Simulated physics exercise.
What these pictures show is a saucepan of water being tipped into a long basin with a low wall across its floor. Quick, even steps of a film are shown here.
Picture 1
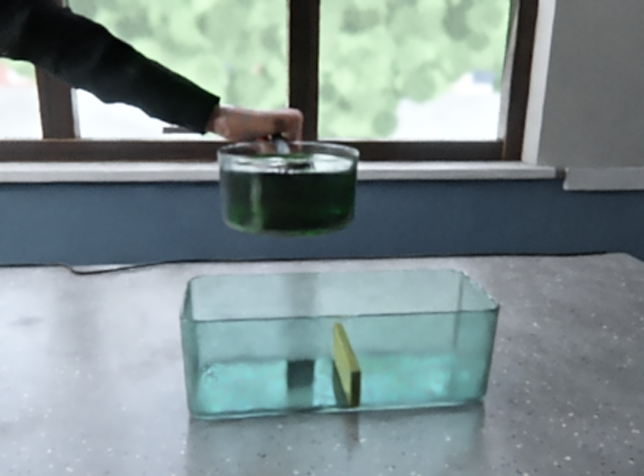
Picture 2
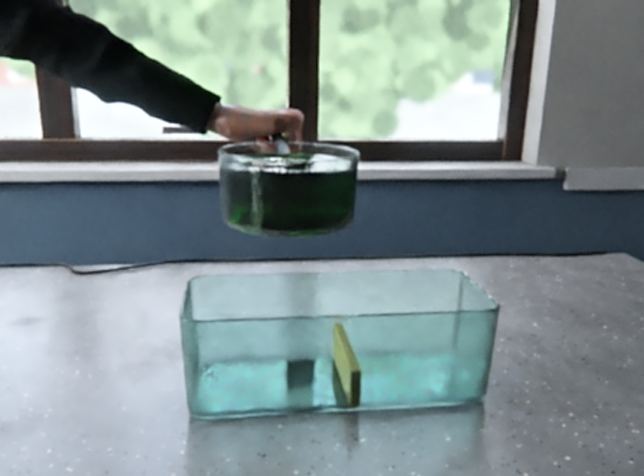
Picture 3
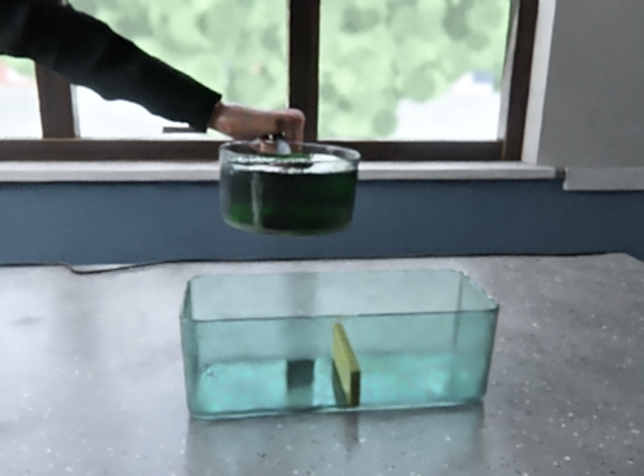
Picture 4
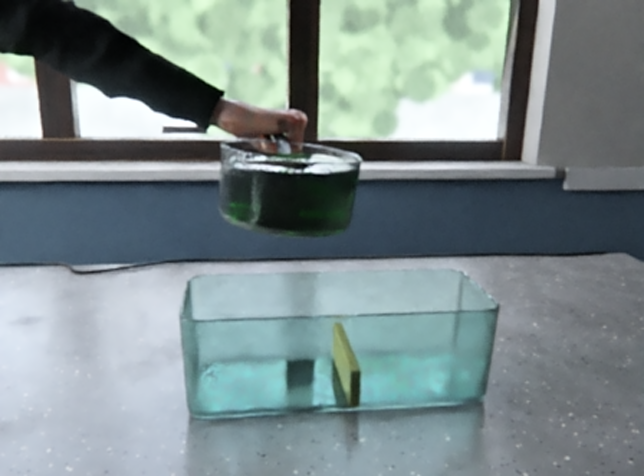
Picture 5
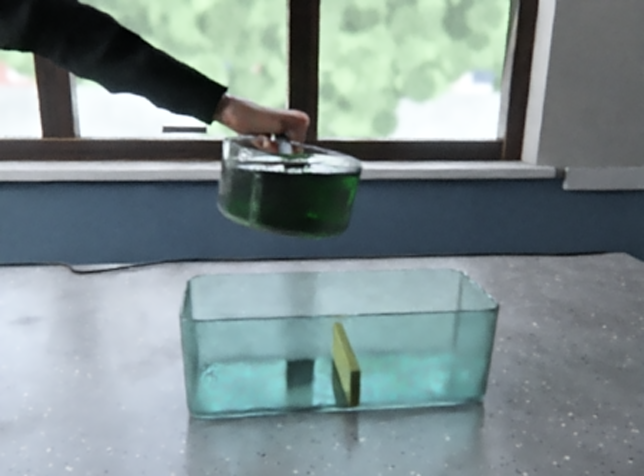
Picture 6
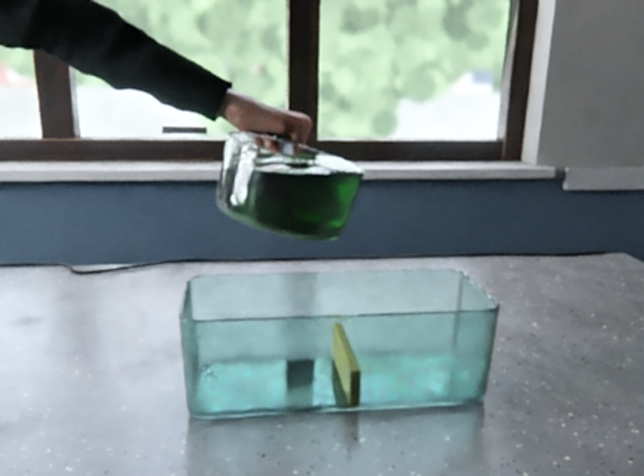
A hand in a dark sleeve holds a round glass pan of green liquid level above a long clear basin with a low yellowish wall across its floor. The hand then slowly tilts the pan, its right side dipping slightly and its left side rising, while the basin stays still.
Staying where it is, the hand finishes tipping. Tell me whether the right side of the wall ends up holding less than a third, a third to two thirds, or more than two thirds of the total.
The right side holds more than two thirds.
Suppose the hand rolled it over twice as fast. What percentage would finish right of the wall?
Some 75 per cent.
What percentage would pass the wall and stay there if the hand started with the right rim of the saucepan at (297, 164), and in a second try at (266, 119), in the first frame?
Roughly 55 in a hundred the first time and 35 in a hundred the second.
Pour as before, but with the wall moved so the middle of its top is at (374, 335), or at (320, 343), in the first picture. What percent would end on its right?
I'd expect near 75 percent the first time and near 95 percent the next.
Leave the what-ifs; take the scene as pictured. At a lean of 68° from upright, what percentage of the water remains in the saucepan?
50 per cent or so.
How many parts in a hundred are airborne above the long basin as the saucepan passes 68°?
Near 30 %.
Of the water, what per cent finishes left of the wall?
I'd estimate around 10 per cent.
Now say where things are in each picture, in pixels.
Tilt 0°; pouring edge (356, 153); surface from (221, 163) to (353, 163); the long basin's rim runs from (185, 299) to (480, 289); the wall's top is at (346, 346), in the first frame.
Tilt 1°; pouring edge (356, 154); surface from (222, 162) to (353, 163), in the second frame.
Tilt 3°; pouring edge (357, 156); surface from (223, 162) to (353, 164), in the third frame.
Tilt 6°; pouring edge (358, 159); surface from (224, 162) to (355, 164), in the fourth frame.
Tilt 10°; pouring edge (360, 164); surface from (224, 163) to (356, 164), in the fifth frame.
Tilt 15°; pouring edge (361, 171); surface from (225, 163) to (359, 166), in the sixth frame.
A moment on, the saucepan is tipped part way and 51 per cent is still to pour, 0 is left of the wall and 20 right of it.
Next, the saucepan is tipped right over and 9 per cent is still to pour, 3 is left of the wall and 80 right of it.
Then the saucepan is tipped right over and 0 per cent is still to pour, 7 is left of the wall and 92 right of it.
Later the saucepan is tipped right over and 0 per cent is still to pour, 9 is left of the wall and 91 right of it.
In the end 9 per cent lies left of the wall, 90 right of it and 0 outside.
